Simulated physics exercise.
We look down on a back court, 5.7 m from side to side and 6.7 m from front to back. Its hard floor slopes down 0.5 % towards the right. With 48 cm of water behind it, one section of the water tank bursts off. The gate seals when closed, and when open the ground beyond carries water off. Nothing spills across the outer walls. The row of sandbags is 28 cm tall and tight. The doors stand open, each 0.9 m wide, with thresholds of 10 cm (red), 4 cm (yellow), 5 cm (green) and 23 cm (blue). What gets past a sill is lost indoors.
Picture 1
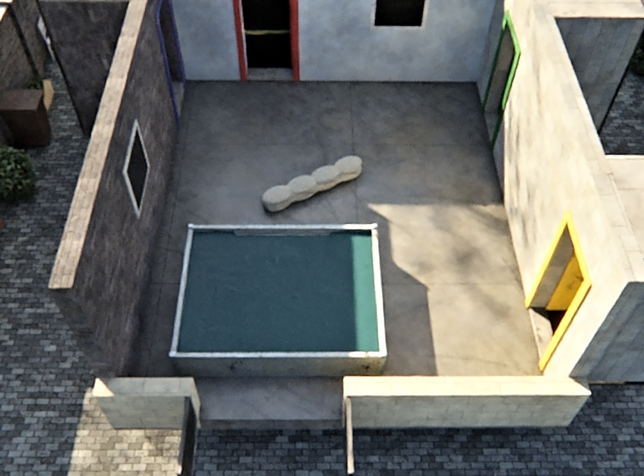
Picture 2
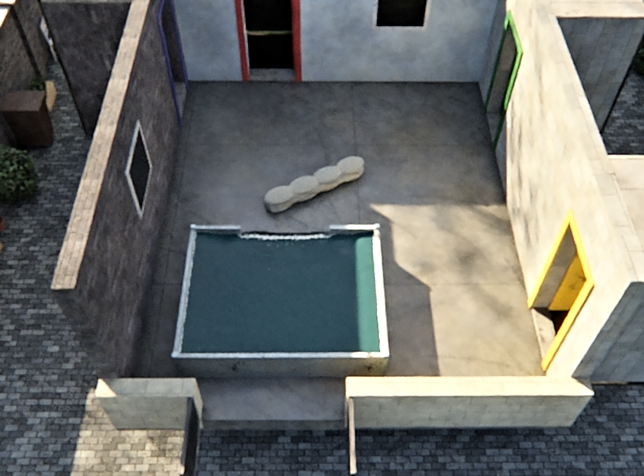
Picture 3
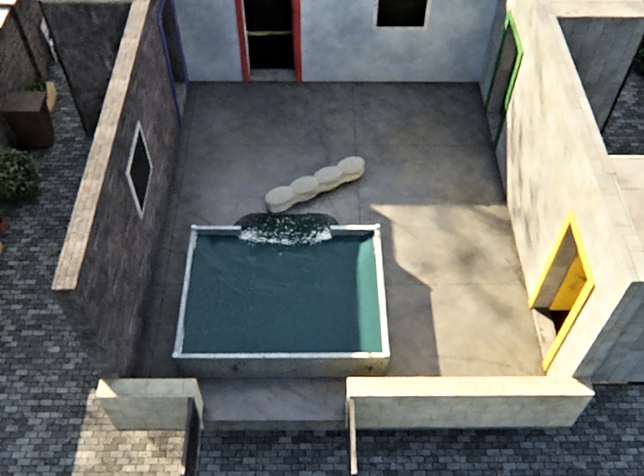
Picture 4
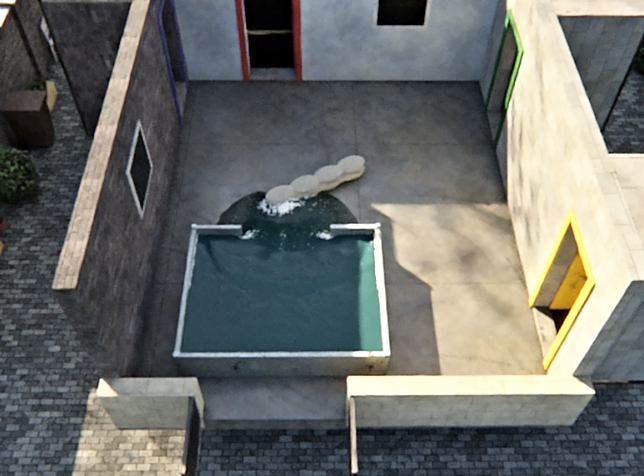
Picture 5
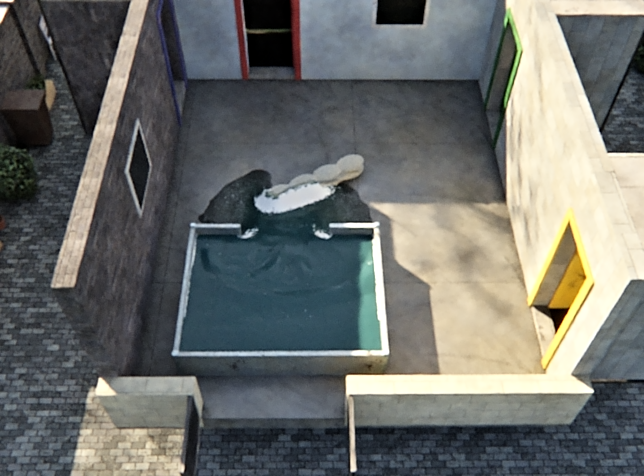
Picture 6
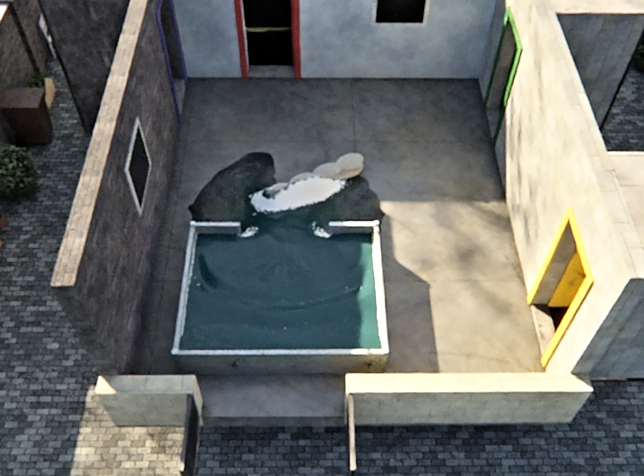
The clip opens on a walled back court seen from above, with still water in a rectangular tank below a pale, lumpy bench. Part of the tank's far side gives way and water pours through the gap, reaches the bench, foams against it, and spreads to both sides across the floor.
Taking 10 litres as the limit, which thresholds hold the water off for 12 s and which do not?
The water let in: At the red door it stays under the limit; at the yellow door it exceeds the limit; at the green door it exceeds the limit; at the blue door it stays under the limit.
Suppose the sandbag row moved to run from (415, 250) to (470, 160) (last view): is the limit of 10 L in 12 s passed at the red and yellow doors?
Then: Red above, yellow under.
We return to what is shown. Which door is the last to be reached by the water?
It is the yellow one.
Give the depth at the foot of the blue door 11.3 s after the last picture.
Some 6.0 cm.
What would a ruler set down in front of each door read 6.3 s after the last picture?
In cm: Red 8, yellow 4, green 11, blue 10.
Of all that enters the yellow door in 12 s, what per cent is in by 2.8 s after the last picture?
About 0 per cent.
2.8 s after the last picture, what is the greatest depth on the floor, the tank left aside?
Up to some 22 cm.
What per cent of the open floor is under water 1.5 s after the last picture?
About 50 per cent.
Then, 0.7 s after the last picture water covers 25 % of the floor and is deepest (38 cm) near (276, 213); red door not reached, yellow door not reached, green door not reached, blue door not reached.
Then, 1.5 s after the last picture water covers 50 % of the floor and is deepest (34 cm) near (287, 213); red door not reached, yellow door not reached, green door 6 cm at the sill, 0 L in, blue door 9 cm at the sill, 0 L in.
Then, 2.8 s after the last picture water covers 60 % of the floor and is deepest (22 cm) near (287, 213); red door 11 cm at the sill, 0 L in, yellow door 3 cm at the sill, 0 L in, green door 10 cm at the sill, 20 L in, blue door 12 cm at the sill, 0 L in.
Then, 6.3 s after the last picture water covers 90 % of the floor and is deepest (17 cm) near (488, 181); red door 8 cm at the sill, 1 L in, yellow door 4 cm at the sill, 0 L in, green door 11 cm at the sill, 60 L in, blue door 10 cm at the sill, 0 L in.
Then, 11.3 s after the last picture water covers 95 % of the floor and is deepest (14 cm) near (549, 398); red door 5 cm at the sill, 1 L in, yellow door 11 cm at the sill, 32 L in, green door 6 cm at the sill, 81 L in, blue door 6 cm at the sill, 0 L in.
